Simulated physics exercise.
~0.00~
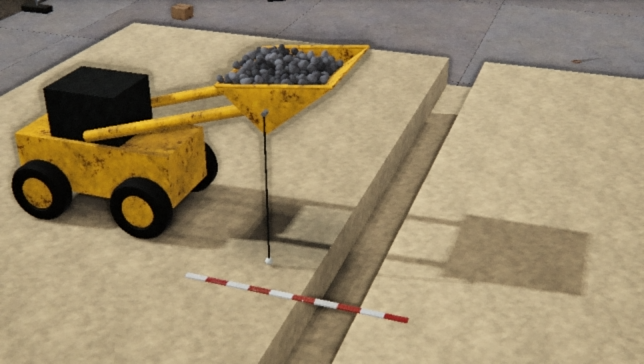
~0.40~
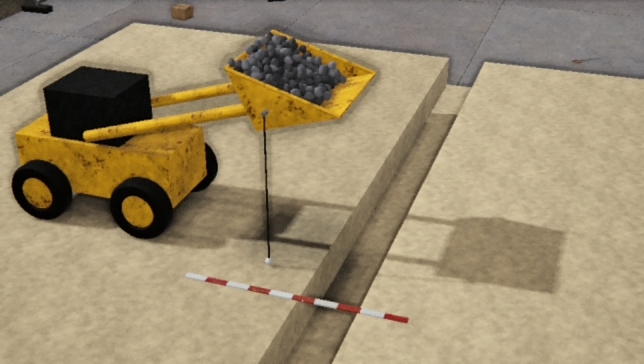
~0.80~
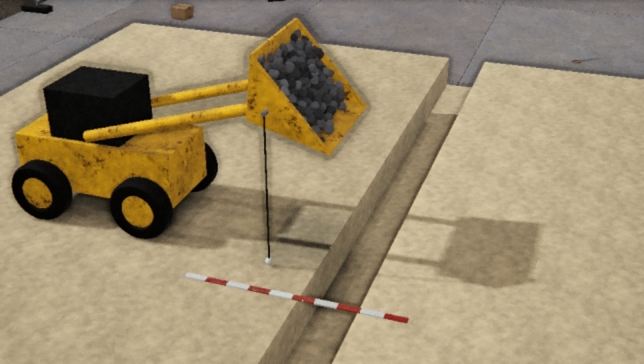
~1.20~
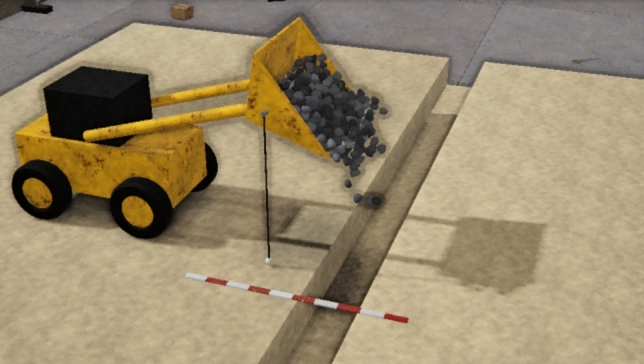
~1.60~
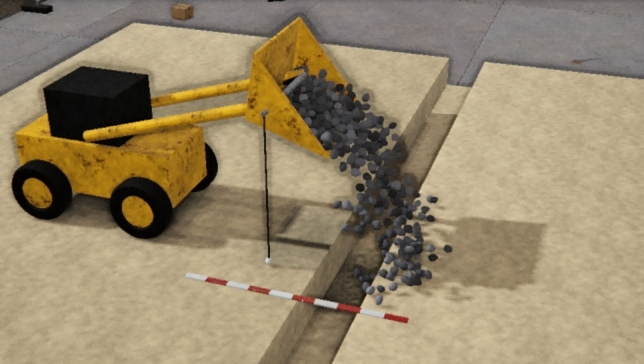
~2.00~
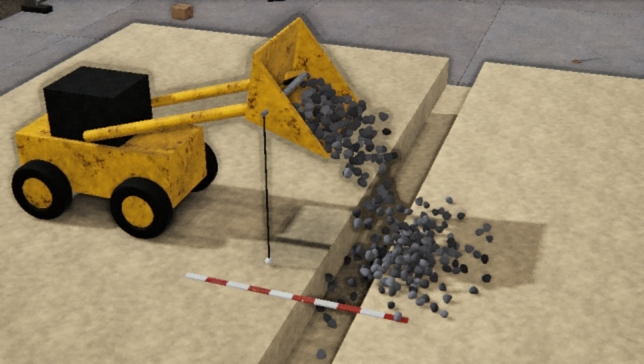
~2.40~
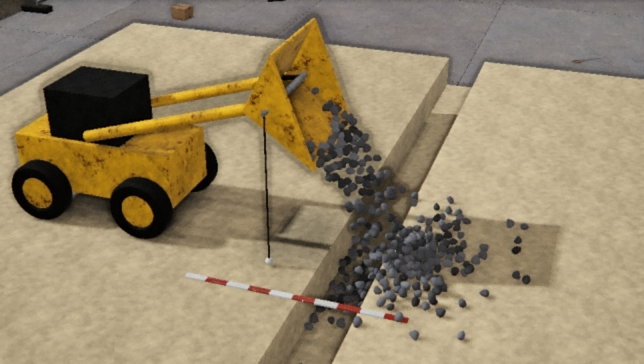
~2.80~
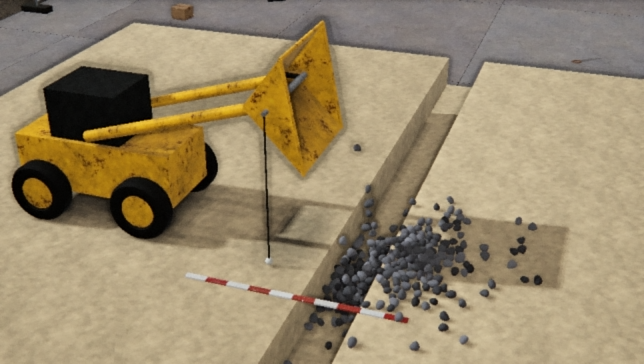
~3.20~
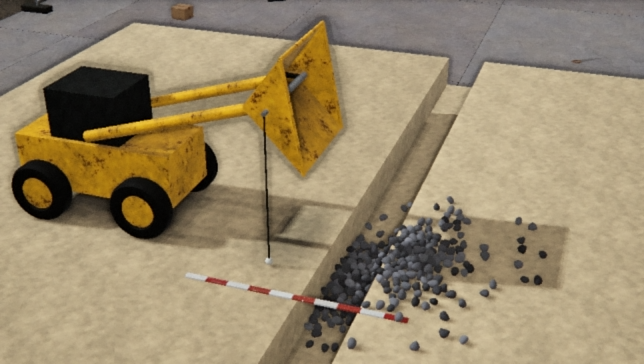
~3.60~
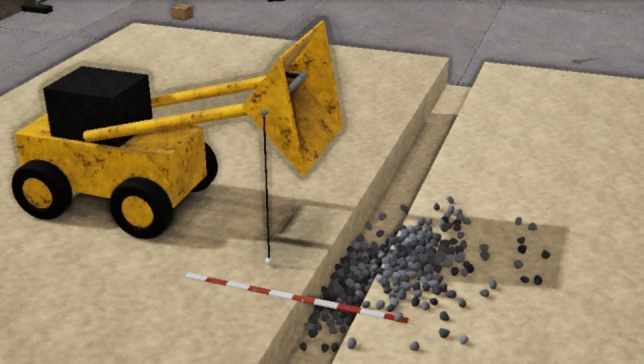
A yellow loader with black wheels and a black block on its back stands at left on a sandy slab, seen from the side and slightly above. Its raised bucket holds grey stones, with a narrow trench to the right, a red and white rod lying near its edge and a white ball below a dark line. The bucket tips forward and stones spill from its lip into the trench and onto the far slab. It pauses while they pour, then tips steeper and empties. The stones settle, over half in the trench, the rest scattered beyond.
